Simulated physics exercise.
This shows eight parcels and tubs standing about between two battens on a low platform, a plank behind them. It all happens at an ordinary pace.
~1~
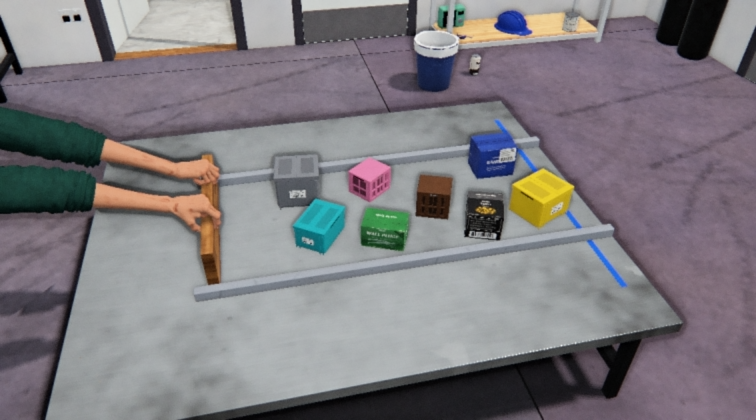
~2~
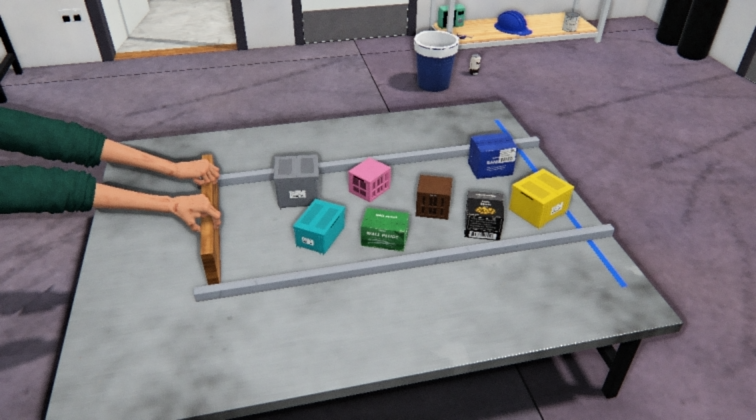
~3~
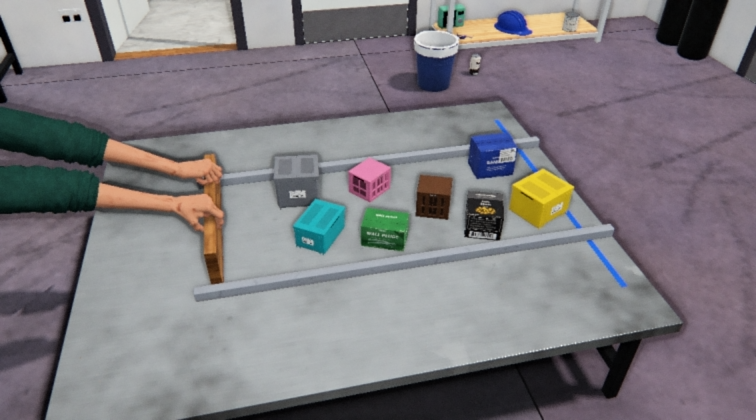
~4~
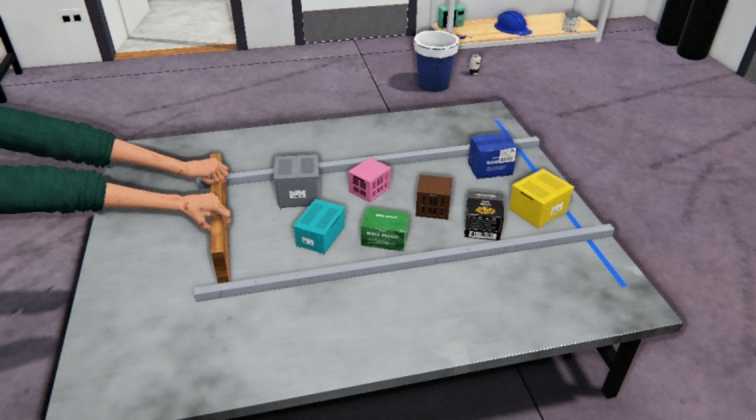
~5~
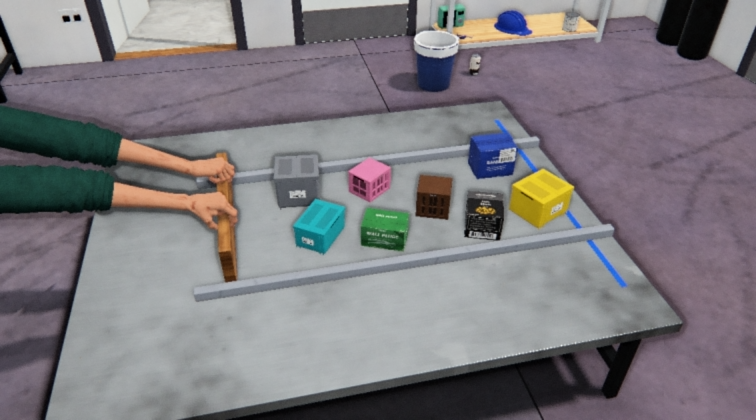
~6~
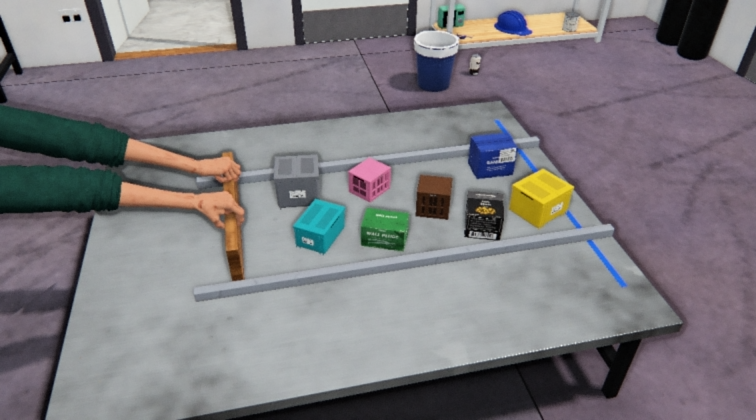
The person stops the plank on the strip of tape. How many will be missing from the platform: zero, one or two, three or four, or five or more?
As it turns out, the number that fall off is five or more.
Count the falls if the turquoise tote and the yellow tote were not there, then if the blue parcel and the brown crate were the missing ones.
3 in the first case, 3 in the second.
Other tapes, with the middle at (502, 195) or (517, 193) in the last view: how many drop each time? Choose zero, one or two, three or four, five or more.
The falls would be one to two; 1 or 2.
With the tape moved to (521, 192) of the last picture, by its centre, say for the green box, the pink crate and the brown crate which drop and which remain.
The green box is kept, the pink crate falls, the brown crate survives.
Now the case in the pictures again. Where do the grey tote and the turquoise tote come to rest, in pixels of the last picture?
First (552, 149), then (570, 183).
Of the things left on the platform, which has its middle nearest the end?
Foremost is the grey tote.
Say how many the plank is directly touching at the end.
In contact: 3.
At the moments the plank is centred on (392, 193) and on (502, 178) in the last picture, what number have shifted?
6 and 8.
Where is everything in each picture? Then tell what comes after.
Yellow tote (540, 199); blue parcel (492, 156); black box (484, 215); plank (211, 217); tape (549, 188), in the first picture.
Blue parcel (492, 156); plank (211, 217), in the second picture.
Black box (484, 215); pink crate (370, 180), in the third picture.
Yellow tote (540, 199); turquoise tote (320, 227), in the fourth picture.
Blue parcel (492, 156); green box (385, 230), in the fifth picture.
Yellow tote (540, 199); blue parcel (492, 156); black box (484, 215); plank (233, 214); tape (549, 188), in the sixth picture.
Early on, none off yet; yellow tote at rest near (540, 199); blue parcel at rest near (492, 156); black box at rest near (484, 215).
Finally, the number that fall off is five or more; lost, pink crate, brown crate, black box, blue parcel and yellow tote.
